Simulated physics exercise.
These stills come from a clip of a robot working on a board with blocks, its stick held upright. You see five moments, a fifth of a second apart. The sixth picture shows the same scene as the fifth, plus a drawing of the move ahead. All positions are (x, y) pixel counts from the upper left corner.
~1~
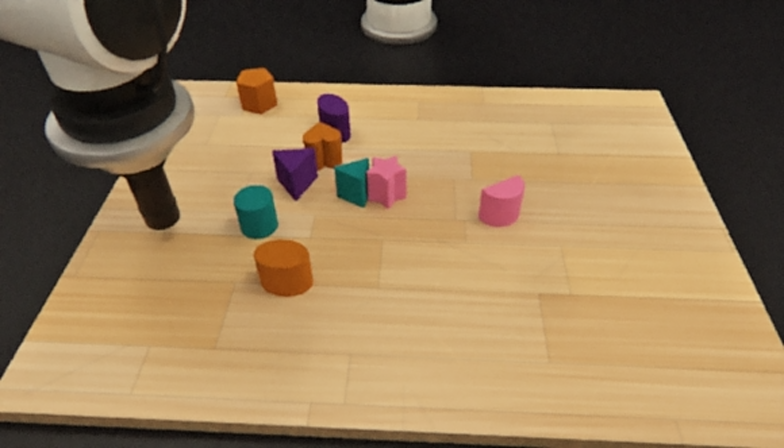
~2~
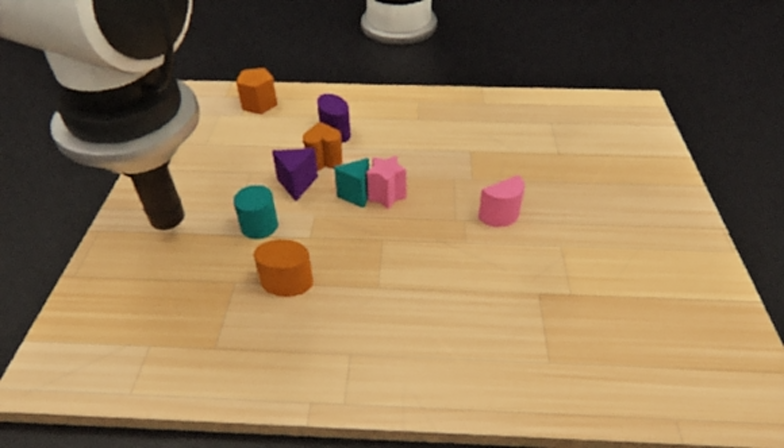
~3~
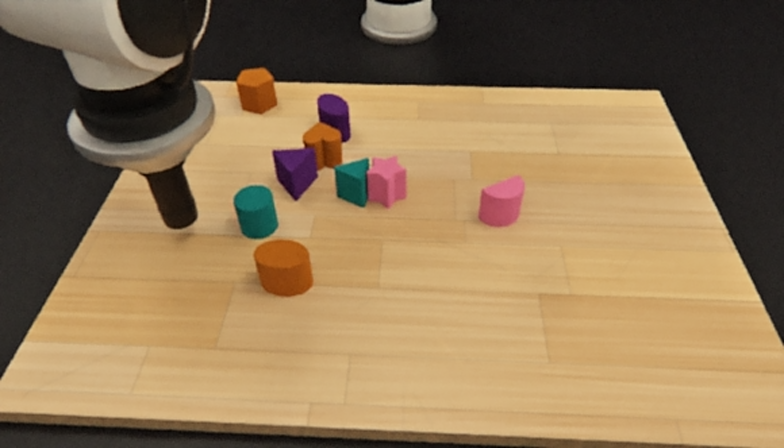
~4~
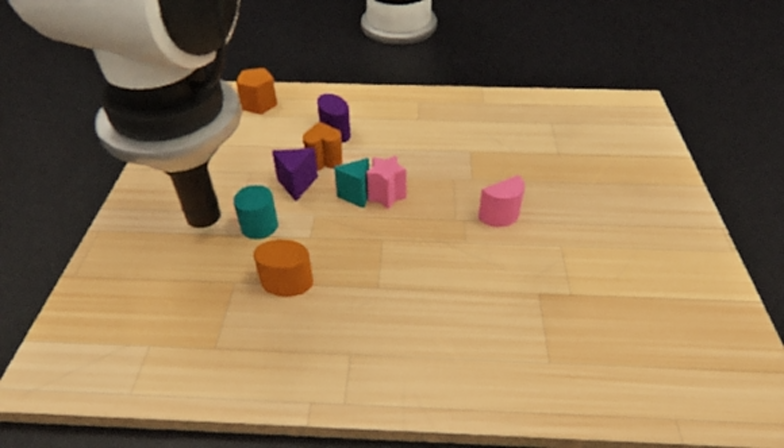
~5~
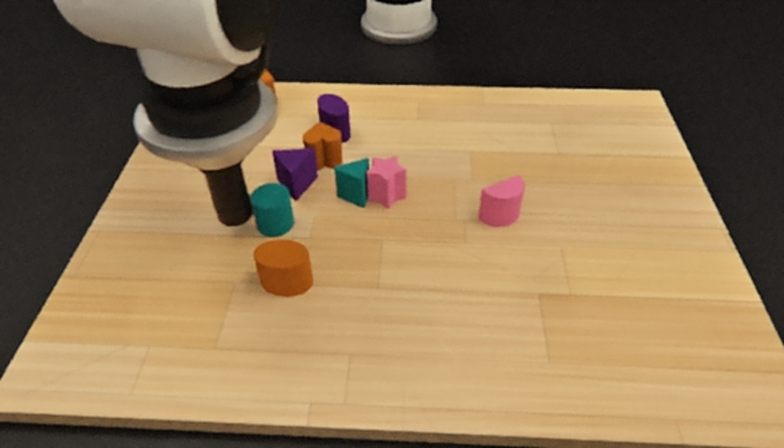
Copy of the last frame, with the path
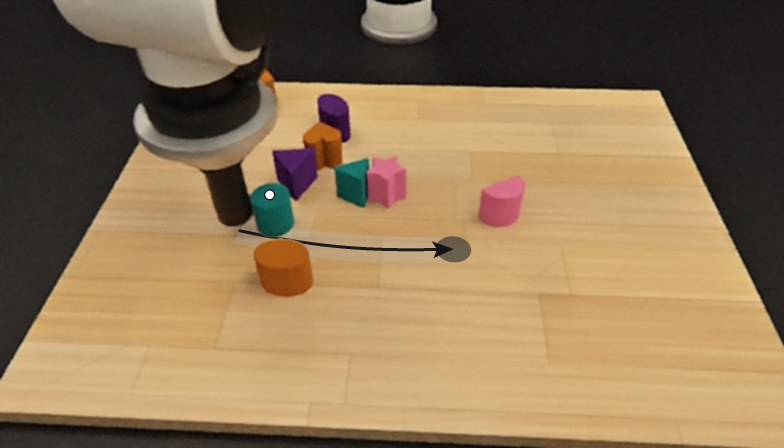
A robot arm moves right across the board and nudges a turquoise disc slightly right.
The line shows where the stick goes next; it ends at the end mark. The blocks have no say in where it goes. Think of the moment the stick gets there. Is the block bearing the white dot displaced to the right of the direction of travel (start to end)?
In short: No.
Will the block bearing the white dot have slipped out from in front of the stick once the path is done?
Short answer: Yes.
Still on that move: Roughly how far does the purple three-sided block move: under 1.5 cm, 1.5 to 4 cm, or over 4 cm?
Once the path is done, the purple three-sided block lies within 1.5 cm of its present place.
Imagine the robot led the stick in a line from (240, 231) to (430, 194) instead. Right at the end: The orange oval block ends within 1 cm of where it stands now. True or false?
That is true.
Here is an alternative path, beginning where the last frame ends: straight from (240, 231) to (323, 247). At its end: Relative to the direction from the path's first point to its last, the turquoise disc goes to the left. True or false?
The statement is correct.
The drawn path runs from (240, 231) through (343, 247) to (453, 249); the dot is on the turquoise disc.
On the path given first. One third of the way, stick (306, 228); turquoise disc (320, 190).
Two thirds of the way, stick (379, 234); turquoise disc (322, 190).
At the end, stick (455, 234); turquoise disc (322, 190); orange oval block not moved; purple three-sided block not moved.
